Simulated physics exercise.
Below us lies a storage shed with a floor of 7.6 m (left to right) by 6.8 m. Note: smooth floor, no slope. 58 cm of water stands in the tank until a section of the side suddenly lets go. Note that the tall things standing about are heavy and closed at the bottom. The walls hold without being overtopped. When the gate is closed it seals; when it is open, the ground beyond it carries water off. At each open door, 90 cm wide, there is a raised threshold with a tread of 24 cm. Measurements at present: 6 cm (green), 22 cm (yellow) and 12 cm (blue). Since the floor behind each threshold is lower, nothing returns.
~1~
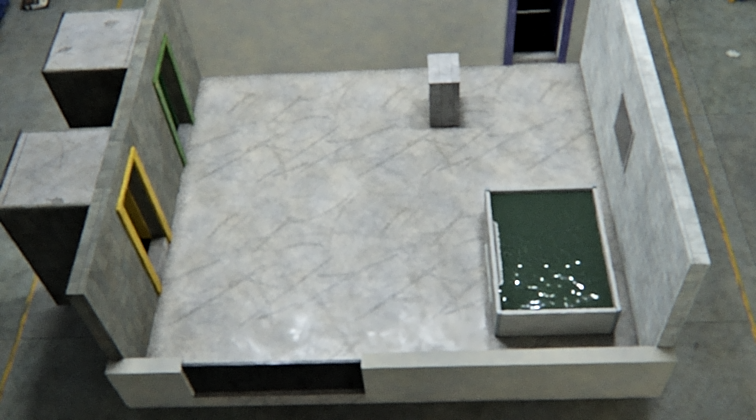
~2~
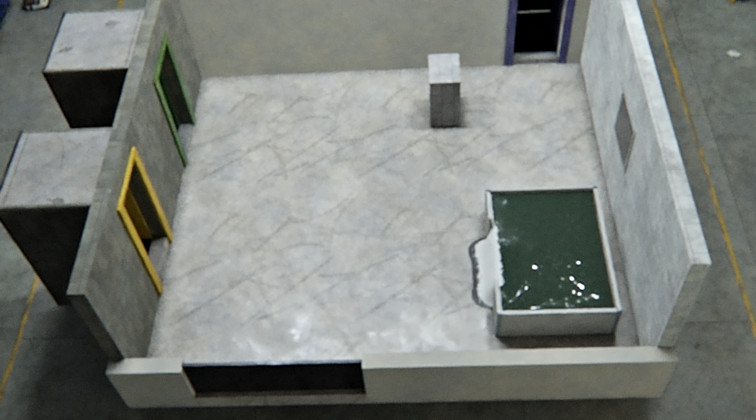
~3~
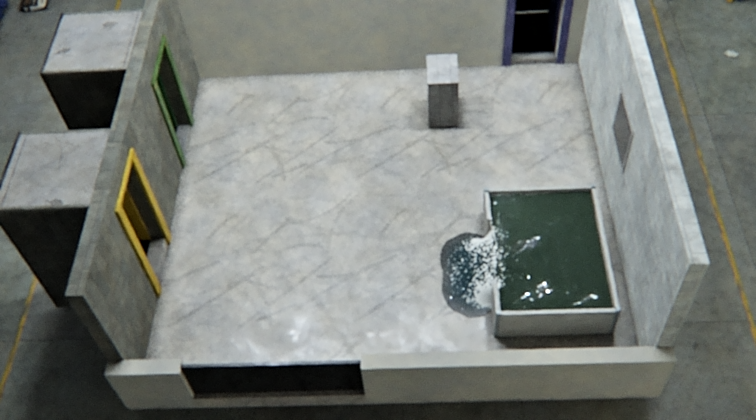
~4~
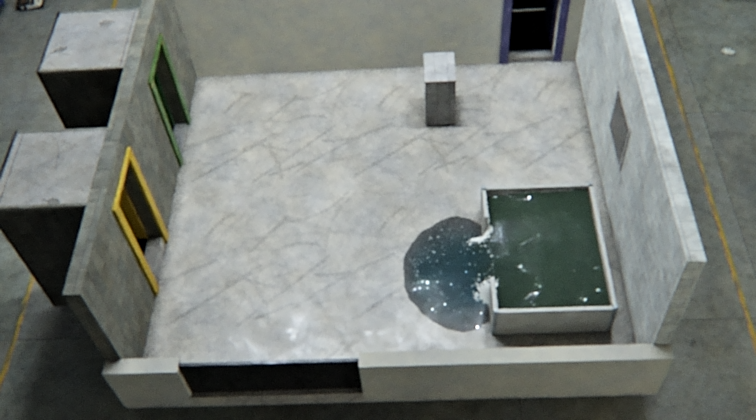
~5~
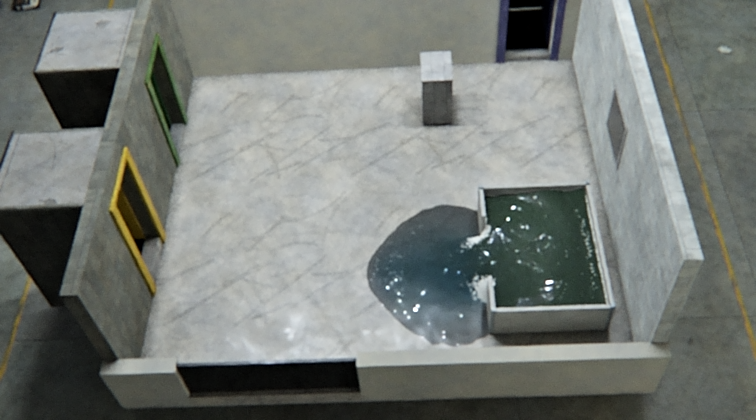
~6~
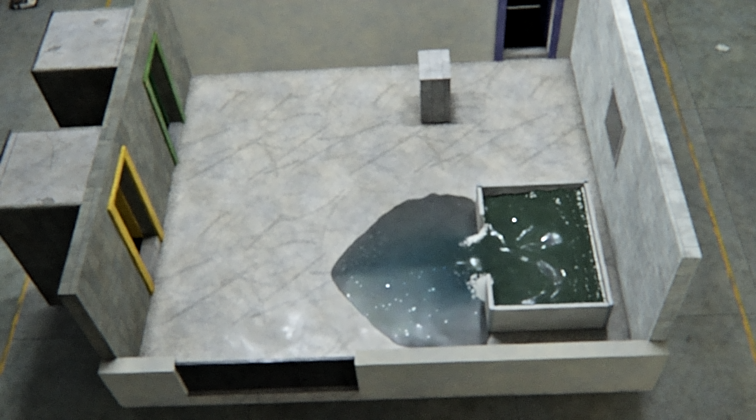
Water pours from the left side of a green-filled tank and spreads leftward across the pale floor.
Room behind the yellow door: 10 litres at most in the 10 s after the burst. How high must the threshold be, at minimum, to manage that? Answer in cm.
At least 13 cm.
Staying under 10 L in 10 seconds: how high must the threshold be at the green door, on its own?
At green, about 6.5 cm.
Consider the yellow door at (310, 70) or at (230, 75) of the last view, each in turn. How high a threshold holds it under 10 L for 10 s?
You'd want roughly 6.5 cm there first, then roughly 10.5 cm.
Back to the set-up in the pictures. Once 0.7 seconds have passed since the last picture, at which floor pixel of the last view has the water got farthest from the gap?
(206, 291).
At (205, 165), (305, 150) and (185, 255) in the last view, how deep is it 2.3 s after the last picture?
About 3, 2 and 6 cm respectively.
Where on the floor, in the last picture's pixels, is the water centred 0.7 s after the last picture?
I'd put it close to (483, 267).
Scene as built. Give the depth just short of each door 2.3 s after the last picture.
Green door 5 cm, yellow door 16 cm, blue door 0 cm.
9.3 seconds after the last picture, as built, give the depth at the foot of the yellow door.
About 6.0 centimetres deep.
Then, 0.7 s after the last picture water covers 25 % of the floor, deepest (34 cm) near (480, 271); it has not reached the yellow door.
Then, 2.3 s after the last picture water covers 55 % of the floor, deepest (28 cm) near (137, 373); 16 cm at the yellow door, 0 litres in over its 22 cm threshold.
Then, 9.3 s after the last picture water covers 75 % of the floor, deepest (9 cm) near (179, 146); 6 cm at the yellow door, 0 litres in over its 22 cm threshold.
At the yellow door as built, the water peaked near 16 cm, 1.9 s after the last picture.
Run again over the same 10 s with other heights there, 23 litres in over 11 cm, 3 litres over 14.5 cm. The limit of 10 litres is kept from about 13 cm up.
